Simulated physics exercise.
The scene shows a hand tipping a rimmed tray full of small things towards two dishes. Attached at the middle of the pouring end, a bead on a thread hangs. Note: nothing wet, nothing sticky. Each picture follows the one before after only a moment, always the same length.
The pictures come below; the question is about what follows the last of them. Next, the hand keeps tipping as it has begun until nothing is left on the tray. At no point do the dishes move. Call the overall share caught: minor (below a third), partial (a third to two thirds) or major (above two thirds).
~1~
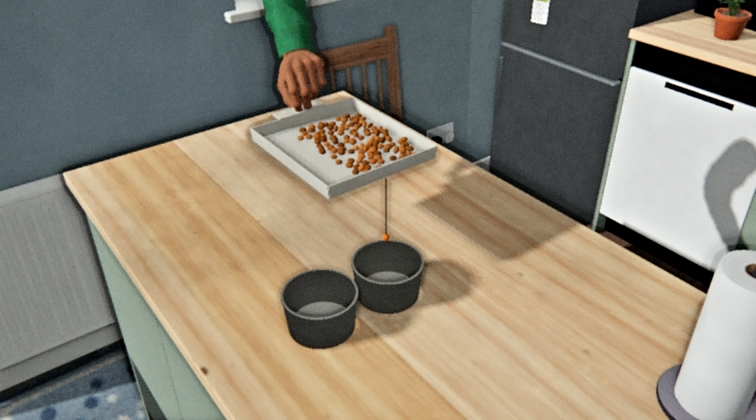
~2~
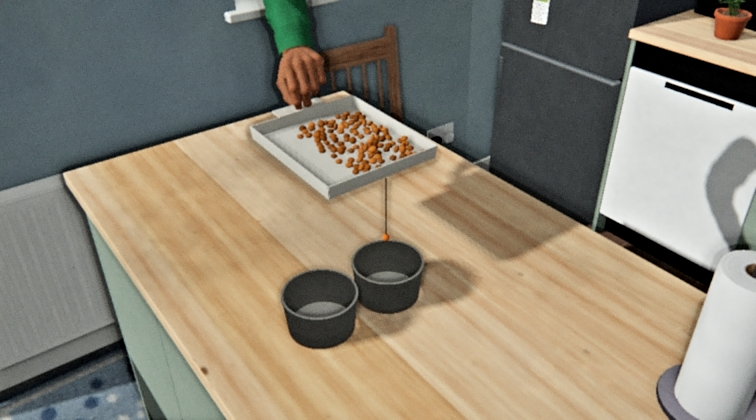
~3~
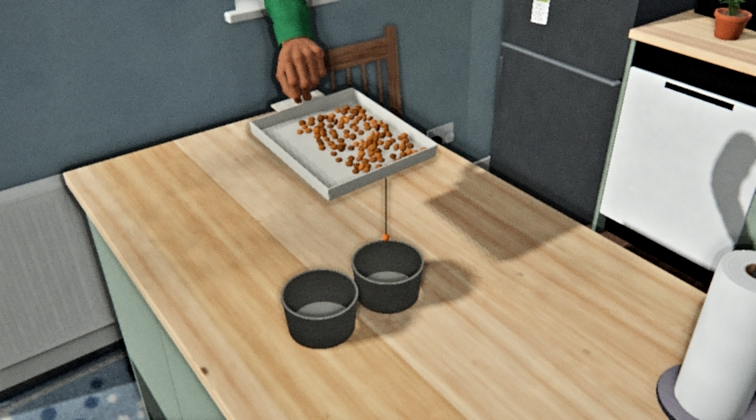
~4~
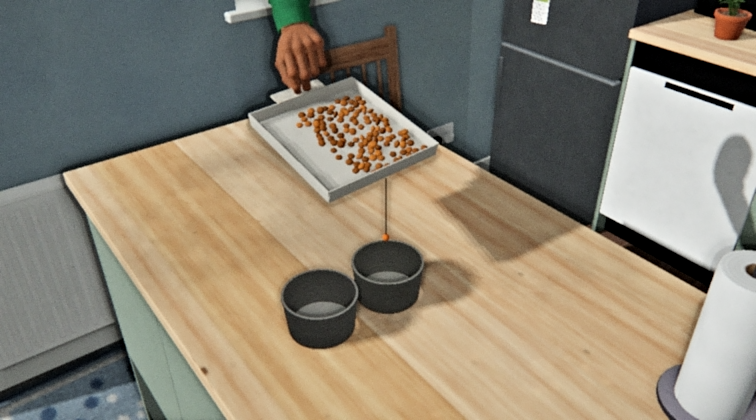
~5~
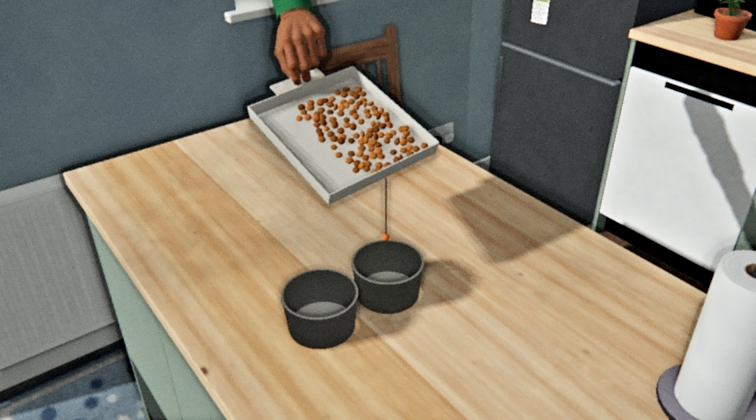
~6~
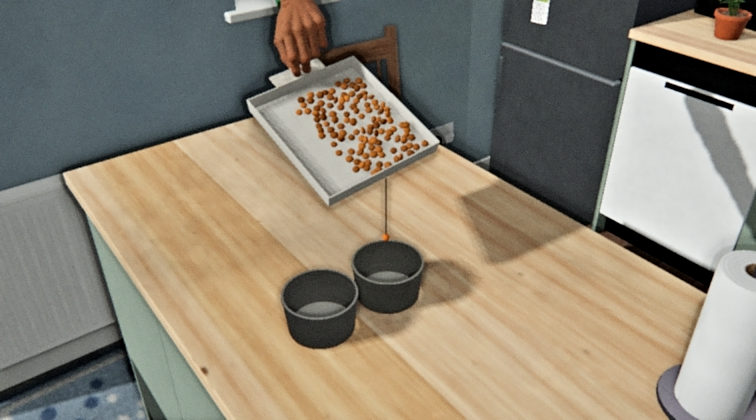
Partial - a third to two thirds.
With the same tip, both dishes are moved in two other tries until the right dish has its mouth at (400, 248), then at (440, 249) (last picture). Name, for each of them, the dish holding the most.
Attempt 1: The one on the left side. Attempt 2: The one on the left side.
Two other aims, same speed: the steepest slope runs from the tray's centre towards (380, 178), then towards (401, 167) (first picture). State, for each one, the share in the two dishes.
You'd see roughly 50 per cent the first time and 10 per cent the second.
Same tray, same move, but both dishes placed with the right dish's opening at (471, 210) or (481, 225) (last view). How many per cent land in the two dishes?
Roughly 0 per cent, and 10 per cent.
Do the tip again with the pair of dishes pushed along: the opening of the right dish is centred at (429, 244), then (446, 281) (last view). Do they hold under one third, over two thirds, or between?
First attempt: Beyond two thirds; second attempt: Less than a third.
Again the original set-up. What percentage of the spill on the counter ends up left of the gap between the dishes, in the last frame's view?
Estimate: About 60 percent.
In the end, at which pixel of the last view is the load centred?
Near pixel (360, 301).
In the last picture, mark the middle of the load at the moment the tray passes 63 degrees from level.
I'd put the middle close to (363, 172).
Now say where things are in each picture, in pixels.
The first frame shows corners of the pouring end (328, 186) and (436, 145), level; middle of the load (353, 141), bits of cat kibble; left dish (341, 327); right dish (409, 292); bead on its thread (386, 237).
The second frame shows corners of the pouring end (328, 186) and (436, 145), level; middle of the load (353, 140).
The third frame shows corners of the pouring end (329, 188) and (436, 144), tipped barely, lowest at the left corner; middle of the load (353, 137).
The fourth frame shows corners of the pouring end (329, 191) and (437, 143), tipped a little, lowest at the left corner; middle of the load (353, 132).
The fifth frame shows corners of the pouring end (329, 194) and (437, 142), tipped clearly, lowest at the left corner; middle of the load (353, 127).
The sixth frame shows corners of the pouring end (329, 196) and (438, 141), tipped clearly, lowest at the left corner; middle of the load (353, 122); left dish (341, 327); right dish (409, 292).
Just after the last frame, tray tipped steeply; almost all on the tray; just a few in the air.
A moment on, tray tipped right over; roughly half on the tray; about a tenth in the left dish; about a tenth in the right dish; roughly a quarter outside both; about a tenth in the air.
Further on, tray tipped past a quarter turn; roughly a quarter in the left dish; roughly a third in the right dish; roughly half outside both; just a few in the air.
When it is over, tray tipped past a quarter turn; roughly a quarter in the left dish; roughly a third in the right dish; roughly half outside both.
